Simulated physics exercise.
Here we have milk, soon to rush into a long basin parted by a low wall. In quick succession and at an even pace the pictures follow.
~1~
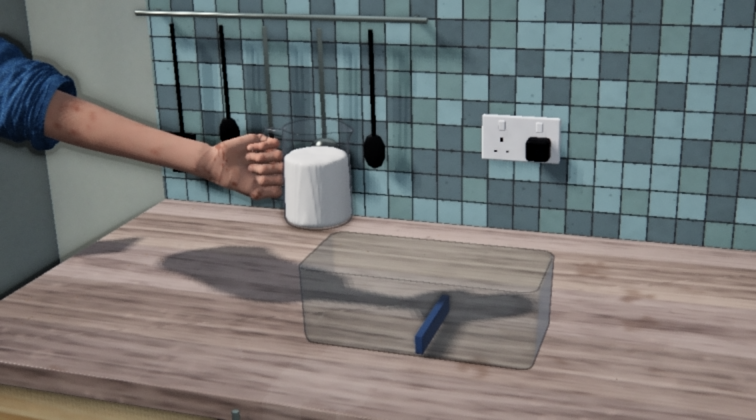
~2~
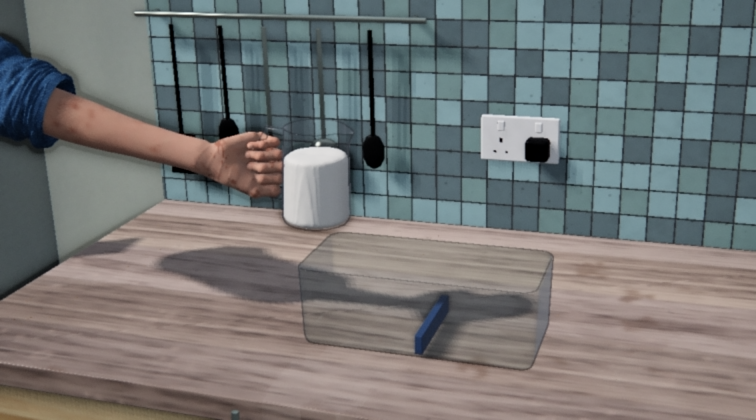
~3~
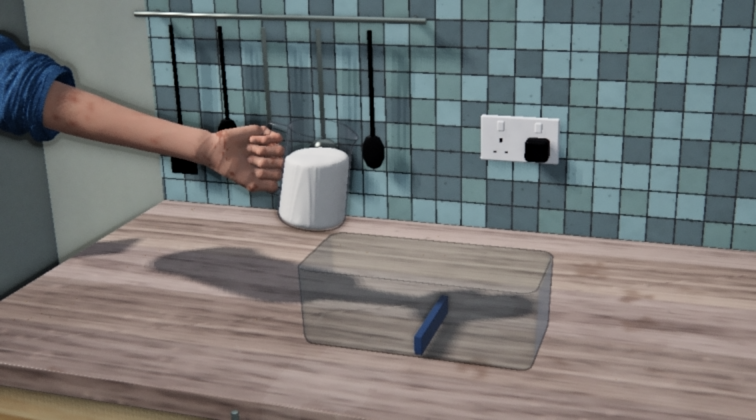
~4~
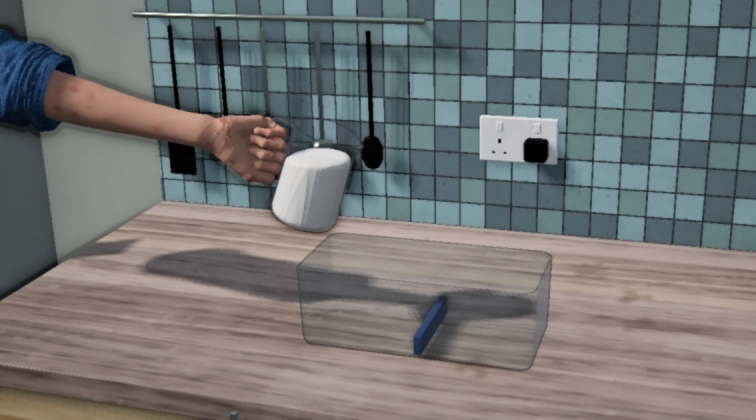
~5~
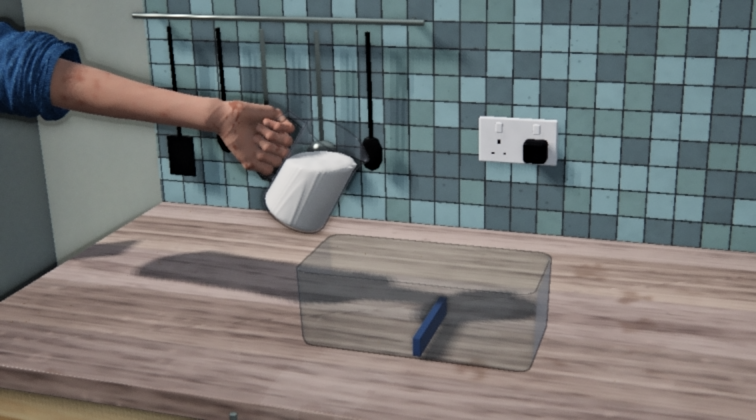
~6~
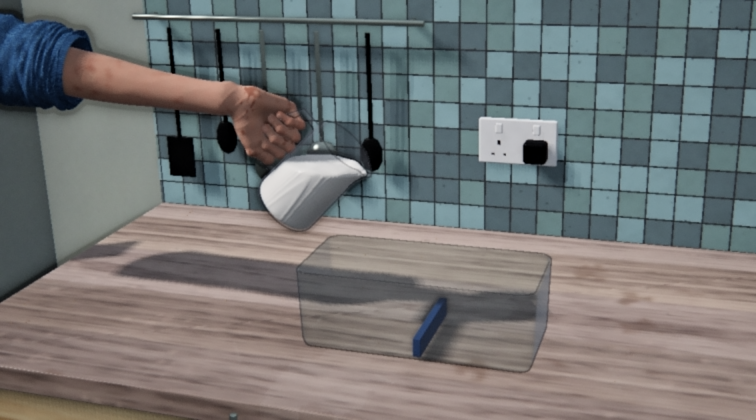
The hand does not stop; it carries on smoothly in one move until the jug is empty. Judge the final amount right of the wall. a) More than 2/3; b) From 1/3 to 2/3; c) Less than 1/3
The answer is c.
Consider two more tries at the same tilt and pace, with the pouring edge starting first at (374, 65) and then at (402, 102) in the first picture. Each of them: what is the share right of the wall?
Close to 85 in a hundred, then close to 85 in a hundred.
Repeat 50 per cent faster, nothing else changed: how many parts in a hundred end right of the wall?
I'd put it at some 25 percent.
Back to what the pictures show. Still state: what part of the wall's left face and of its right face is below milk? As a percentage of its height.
On the left roughly 70, on the right roughly 20.
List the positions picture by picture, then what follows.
In the first picture, it leans 0°; its right rim is at (353, 130); the milk meets the walls at (289, 153) and (347, 157); the long basin's rim runs from (316, 250) to (546, 273); the wall's top is at (433, 316).
In the second picture, it leans 2°; its right rim is at (354, 132); the milk meets the walls at (289, 153) and (347, 157).
In the third picture, it leans 9°; its right rim is at (358, 138); the milk meets the walls at (290, 154) and (348, 158).
In the fourth picture, it leans 18°; its right rim is at (363, 147); the milk meets the walls at (288, 162) and (350, 160).
In the fifth picture, it leans 31°; its right rim is at (368, 160); the milk meets the walls at (280, 170) and (356, 164).
In the sixth picture, it leans 45°; its right rim is at (372, 176); the milk meets the walls at (270, 173) and (367, 170).
A moment on, the jug is tipped on its side and 79 per cent is still to pour, 6 is left of the wall and 0 right of it.
Next, the jug is tipped on its side and 41 per cent is still to pour, 38 is left of the wall and 3 right of it.
Then the jug is tipped on its side and 20 per cent is still to pour, 55 is left of the wall and 17 right of it.
Later the jug is tipped on its side and 10 per cent is still to pour, 68 is left of the wall and 17 right of it.
At rest 77 per cent lies left of the wall, 20 right of it and 1 outside.
